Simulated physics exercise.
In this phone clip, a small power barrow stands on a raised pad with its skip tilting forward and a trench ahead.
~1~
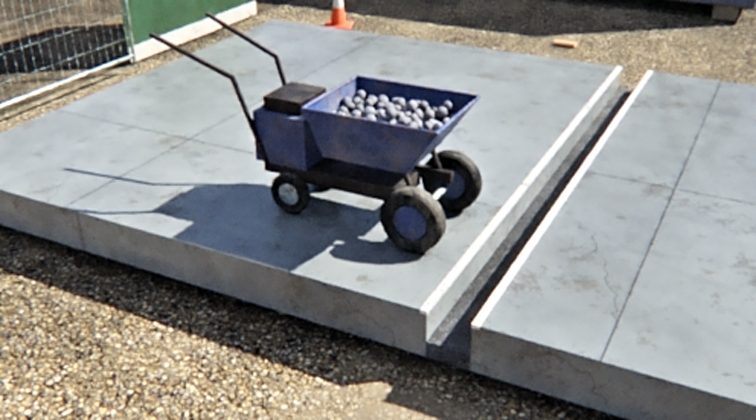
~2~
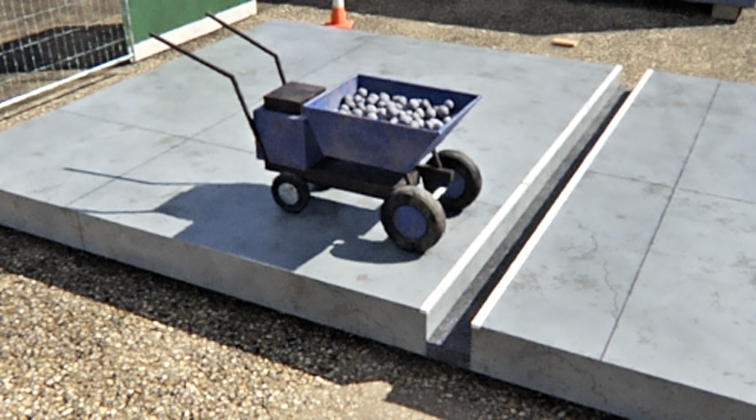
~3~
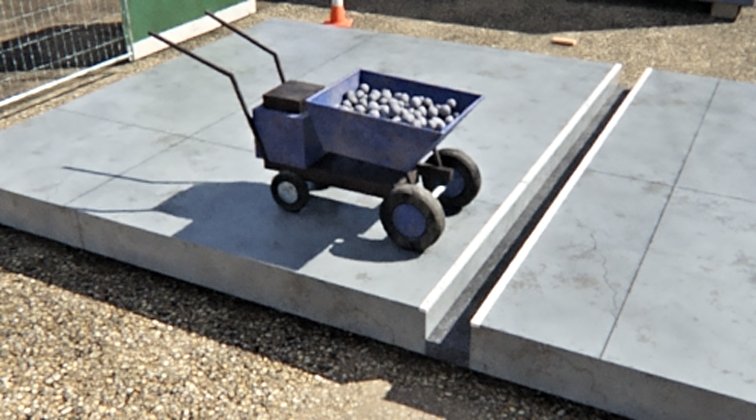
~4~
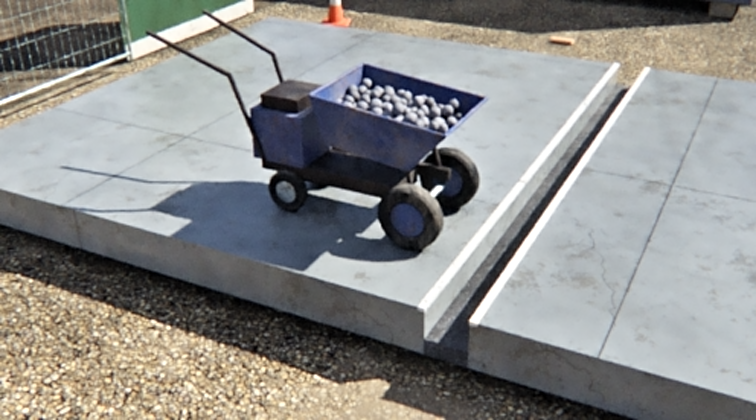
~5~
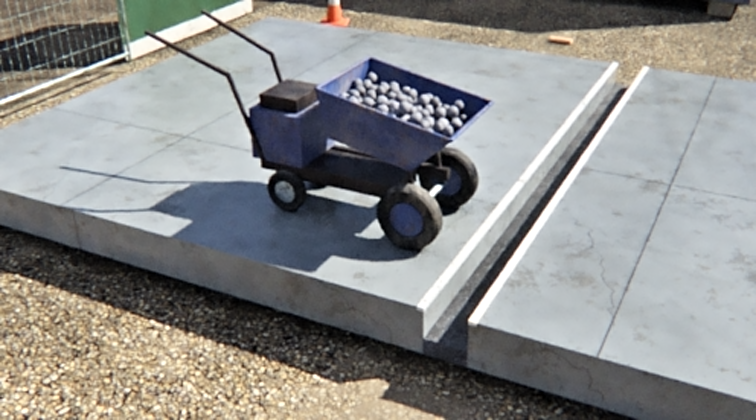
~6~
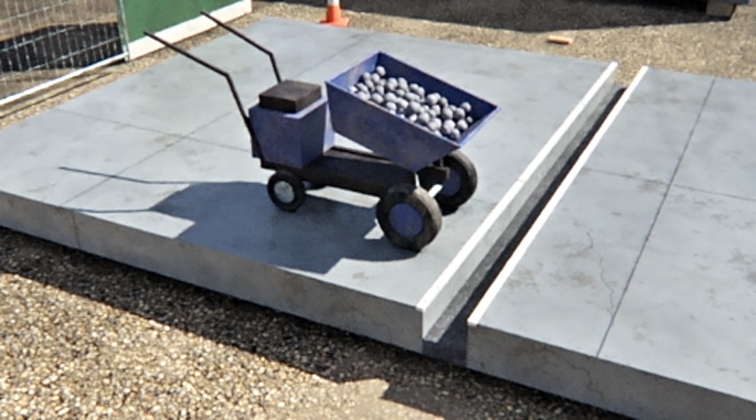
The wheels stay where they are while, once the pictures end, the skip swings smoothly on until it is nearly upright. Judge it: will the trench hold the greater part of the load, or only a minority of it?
Trench misses most.
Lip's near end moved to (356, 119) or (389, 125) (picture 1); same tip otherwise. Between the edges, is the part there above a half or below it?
Result A - a majority; result B - a majority.
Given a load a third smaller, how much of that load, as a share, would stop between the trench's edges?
About 0 %.
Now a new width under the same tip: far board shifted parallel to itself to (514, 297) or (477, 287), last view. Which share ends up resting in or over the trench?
In order: Near 30, then 0 percent.
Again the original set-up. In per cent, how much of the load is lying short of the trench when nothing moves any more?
About 0 per cent.
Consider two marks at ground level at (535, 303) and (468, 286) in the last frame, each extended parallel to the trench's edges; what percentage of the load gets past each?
Estimate: 50 % and 90 %, respectively.
Soon after the last picture, skip tipped steeply; all in the skip.
A little later, skip tipped right over; most in the skip; a small part beyond it; a small part falling.
Later still, skip tipped right over; about a quarter in the skip; a stray few in or heaped over the trench; most beyond it.
By the end, skip tipped right over; a small part in the skip; a small part in or heaped over the trench; most beyond it.
